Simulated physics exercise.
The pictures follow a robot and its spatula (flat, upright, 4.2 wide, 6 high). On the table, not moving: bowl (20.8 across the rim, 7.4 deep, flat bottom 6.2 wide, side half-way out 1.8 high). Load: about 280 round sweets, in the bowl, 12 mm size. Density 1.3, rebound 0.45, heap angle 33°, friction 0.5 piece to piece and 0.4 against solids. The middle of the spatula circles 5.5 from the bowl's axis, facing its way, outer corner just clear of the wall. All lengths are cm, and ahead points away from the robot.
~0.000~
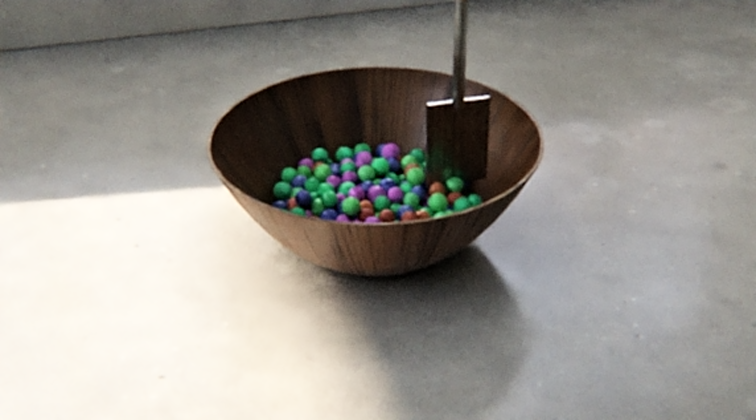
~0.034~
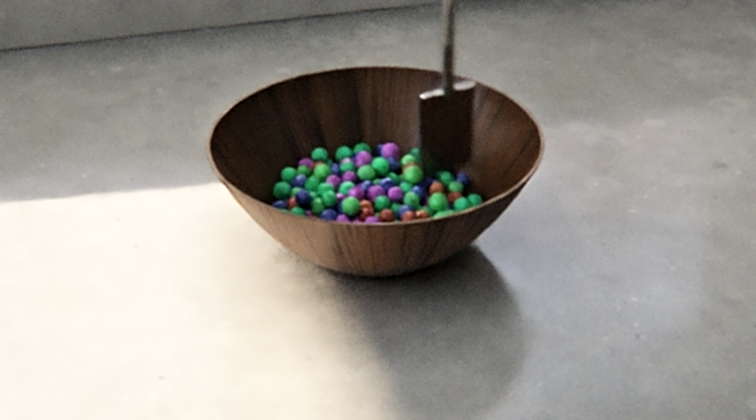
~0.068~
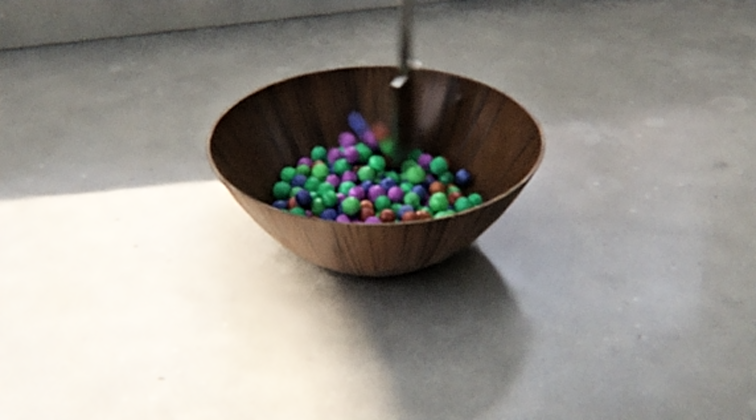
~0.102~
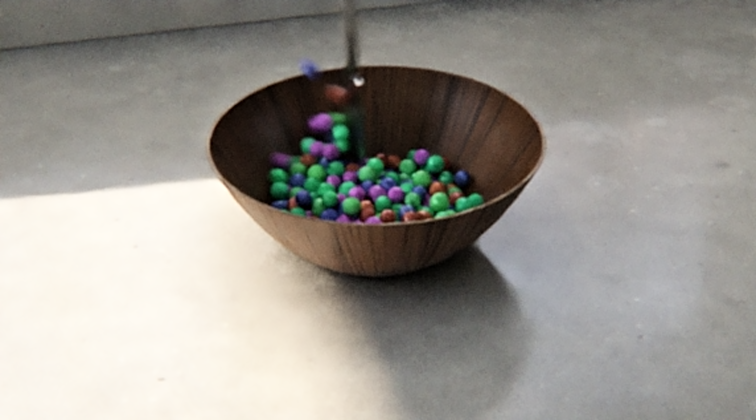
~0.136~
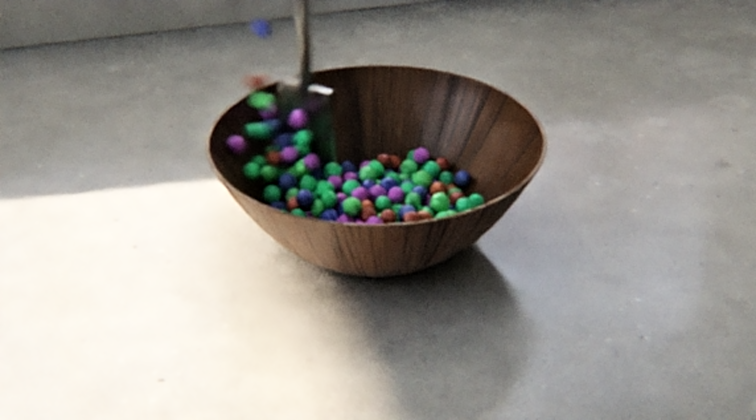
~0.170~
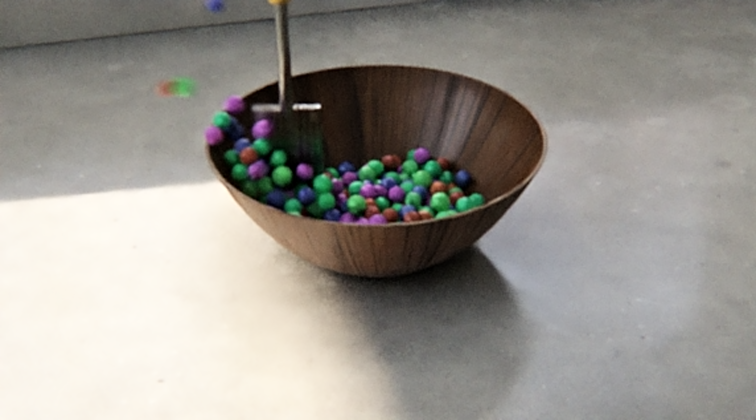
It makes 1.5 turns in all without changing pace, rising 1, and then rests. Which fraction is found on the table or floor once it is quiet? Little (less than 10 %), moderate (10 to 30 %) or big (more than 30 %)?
Share on the table or floor: Moderate (10 to 30 %).
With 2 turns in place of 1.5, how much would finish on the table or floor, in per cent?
It would be near 20 per cent.
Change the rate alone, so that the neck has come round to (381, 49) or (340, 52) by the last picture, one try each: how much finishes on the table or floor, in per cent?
Some 0 and 5 per cent.
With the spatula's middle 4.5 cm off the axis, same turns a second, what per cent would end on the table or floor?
In that case some 20 per cent.
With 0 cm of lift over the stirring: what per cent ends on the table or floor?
Some 25 per cent.
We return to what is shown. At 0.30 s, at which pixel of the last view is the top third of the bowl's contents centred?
At about (439, 203).
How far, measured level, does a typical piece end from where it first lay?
About 1 cm.
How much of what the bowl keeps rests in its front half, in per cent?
About 50 per cent.
After 0.30 s, 307° round, highest piece 12 above the table; 258 in the bowl, 1 on the table or floor, 18 in flight or on the tool.
After 0.42 s, 88° round, highest piece 14 above the table; 241 in the bowl, 17 on the table or floor, 19 in flight or on the tool.
After 0.68 s, 180° round, highest piece 6 above the table; 239 in the bowl, 38 on the table or floor.
After 1.38 s, 180° round, highest piece 4 above the table; 239 in the bowl, 38 on the table or floor.
In the end, 239 in the bowl, 38 on the table or floor. That is 14 % on the table or floor.
